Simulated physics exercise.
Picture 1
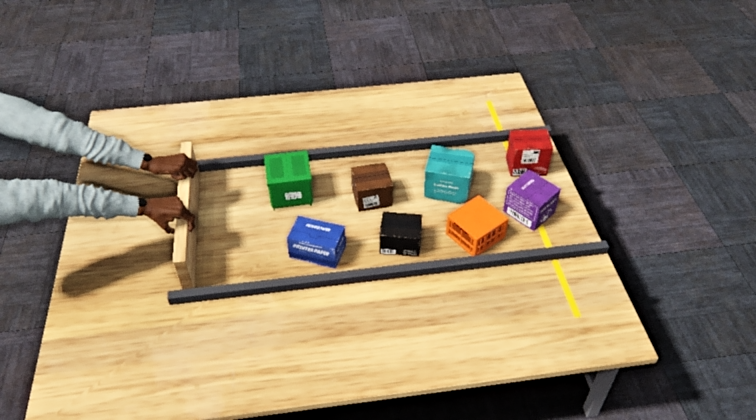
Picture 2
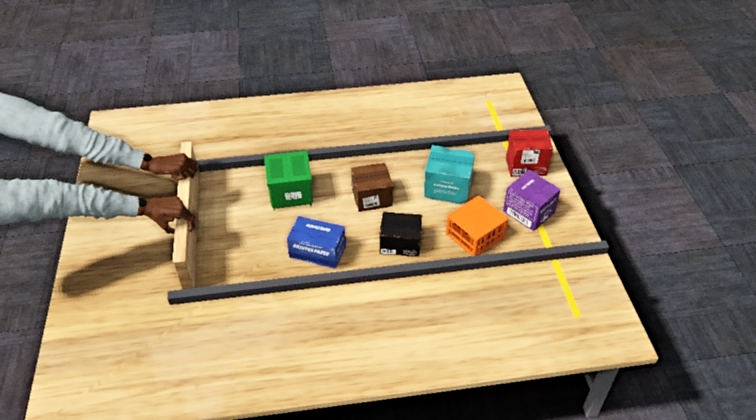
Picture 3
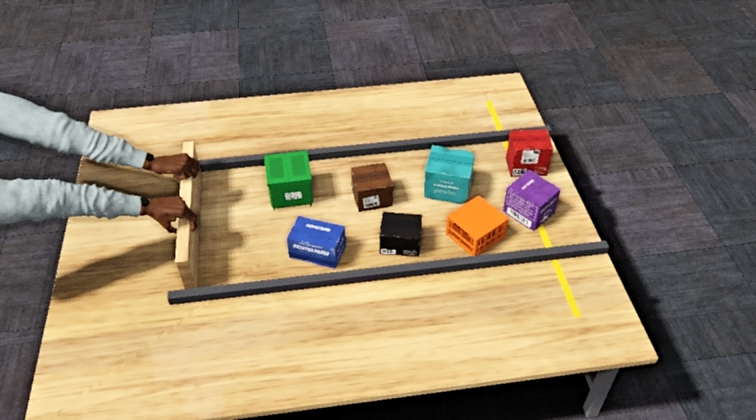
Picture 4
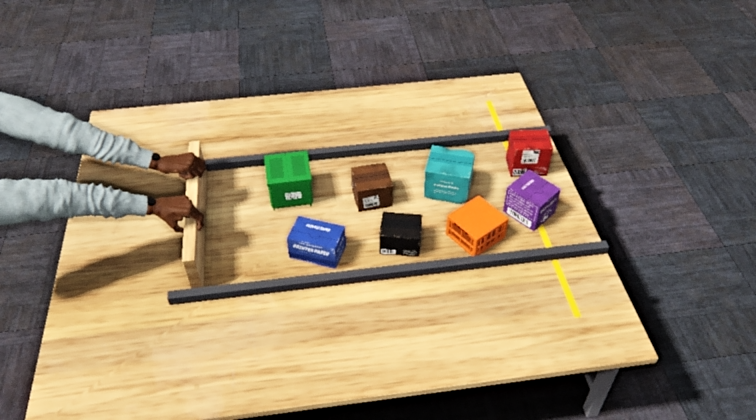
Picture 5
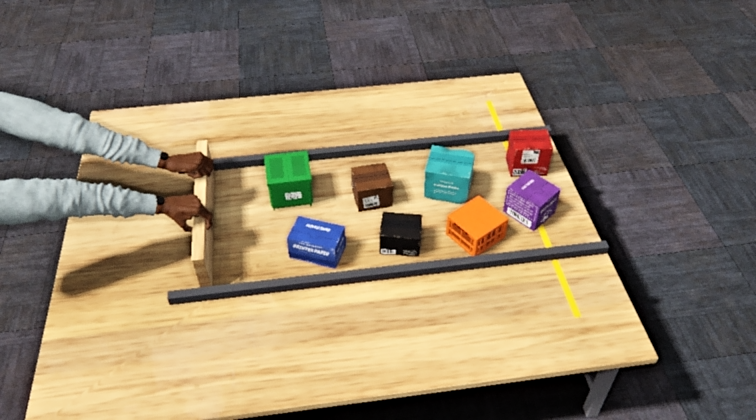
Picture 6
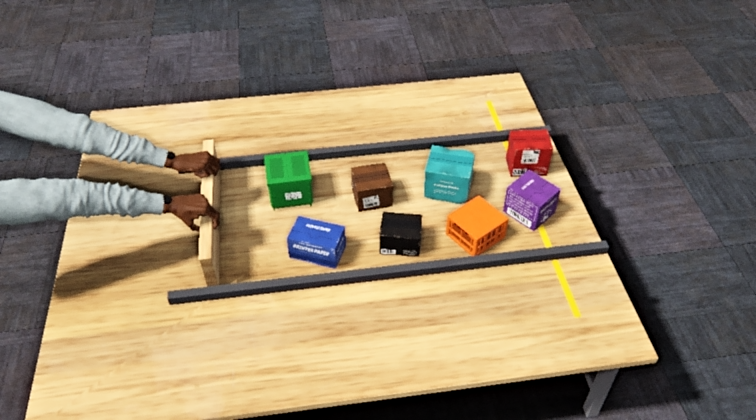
On a wooden table with two dark rails, eight colorful boxes sat still near a yellow line while two hands on the left held a wooden board, then slid it slightly right toward them.
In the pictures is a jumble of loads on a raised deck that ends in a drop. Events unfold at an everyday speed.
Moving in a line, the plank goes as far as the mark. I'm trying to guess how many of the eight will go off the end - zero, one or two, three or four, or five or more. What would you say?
I would say five or more.
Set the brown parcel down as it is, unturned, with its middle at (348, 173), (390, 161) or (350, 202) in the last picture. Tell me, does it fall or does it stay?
In that order, it slips off; slips off; stays put.
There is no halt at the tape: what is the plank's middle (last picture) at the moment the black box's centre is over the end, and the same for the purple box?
Middle approx. at (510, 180), then approx. at (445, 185).
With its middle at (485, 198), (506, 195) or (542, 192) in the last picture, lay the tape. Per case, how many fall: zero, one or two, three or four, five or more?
Result per tape, in order - 3 or 4 / three to four / at least five.
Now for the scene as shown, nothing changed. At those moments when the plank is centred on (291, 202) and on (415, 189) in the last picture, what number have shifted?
First position 2; second position 8.
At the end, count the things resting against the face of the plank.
The figure is 2.
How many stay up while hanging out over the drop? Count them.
My count gives 0.
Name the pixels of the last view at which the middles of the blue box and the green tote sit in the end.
For the blue box it's (562, 206), and for the green tote it's (539, 156).
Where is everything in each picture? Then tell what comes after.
Red parcel (529, 153); purple box (531, 200); orange crate (477, 226); plank (188, 213); tape (527, 193), in the first picture.
Purple box (531, 200); black box (401, 234), in the second picture.
Orange crate (477, 226); plank (190, 213), in the third picture.
Red parcel (529, 153); brown parcel (372, 187), in the fourth picture.
Purple box (531, 200); green tote (289, 181), in the fifth picture.
Red parcel (529, 153); purple box (531, 200); orange crate (477, 226); plank (211, 211); tape (527, 193), in the sixth picture.
Early on, none off yet; red parcel at rest near (529, 153); purple box at rest near (531, 200); orange crate at rest near (477, 226).
Finally, the number that fall off is five or more; lost, brown parcel, black box, turquoise box, orange crate, purple box and red parcel.
